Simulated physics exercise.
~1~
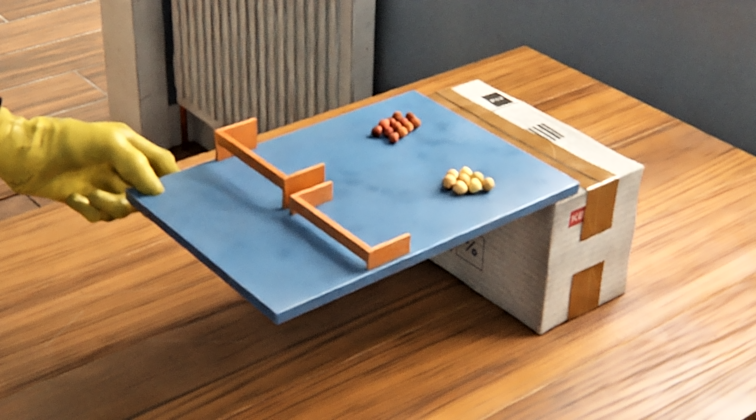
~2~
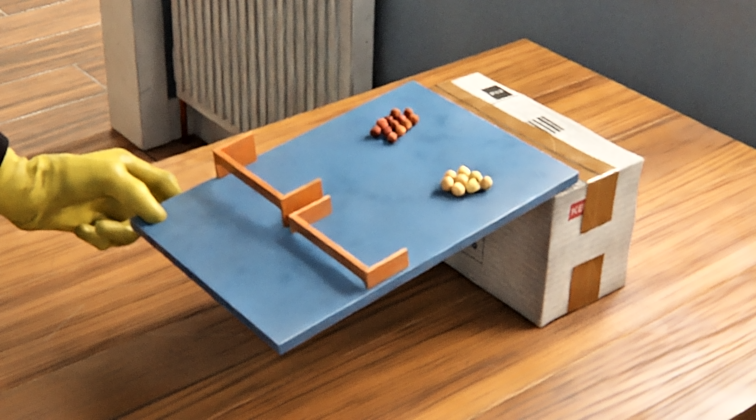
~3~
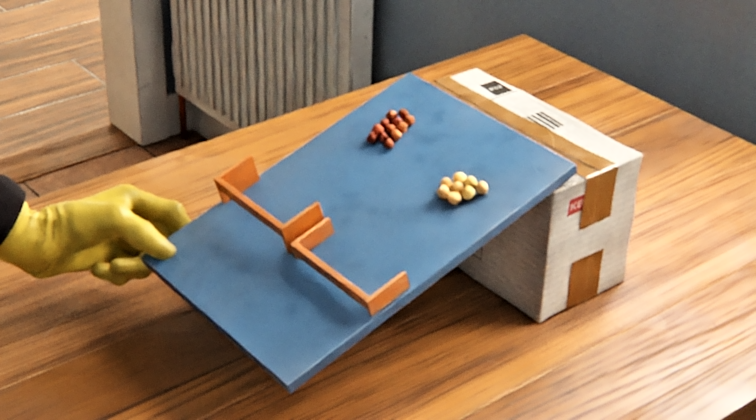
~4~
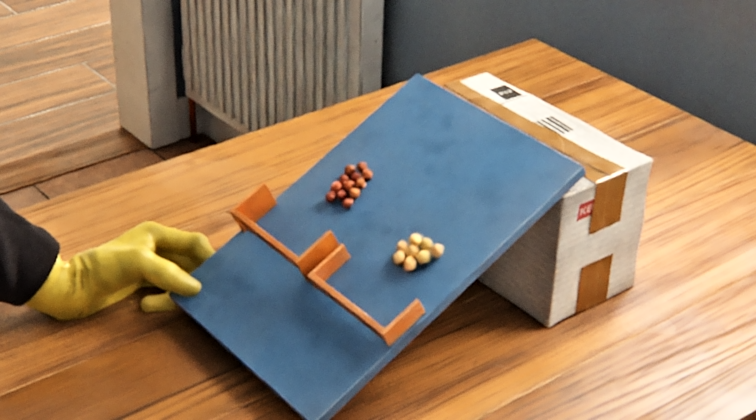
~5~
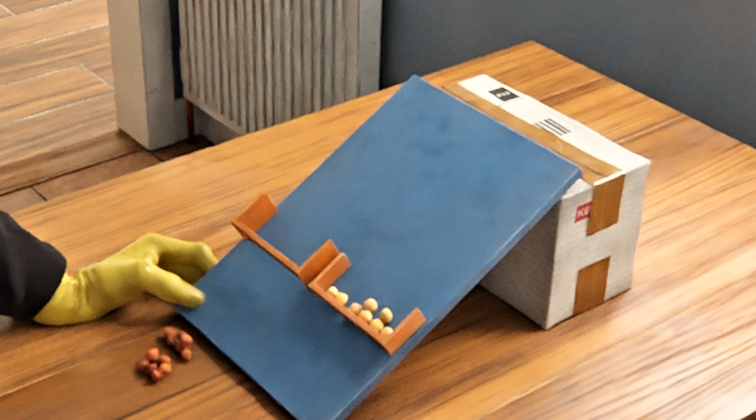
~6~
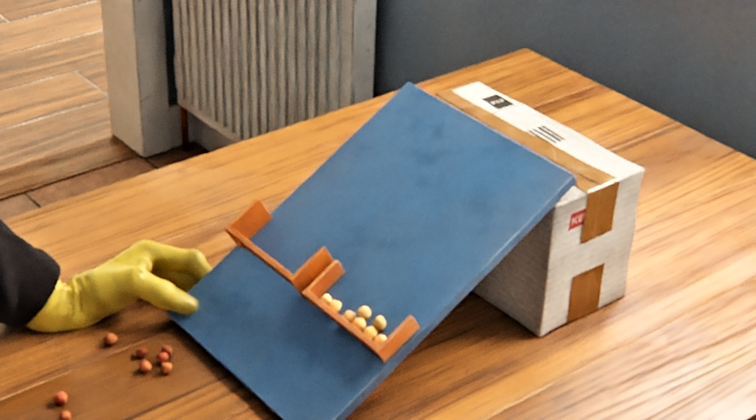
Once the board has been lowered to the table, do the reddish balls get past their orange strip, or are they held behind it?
The reddish balls get past their strip by slipping under it, and they end up scattered on the table. Only the pale yellow balls are stopped by theirs.
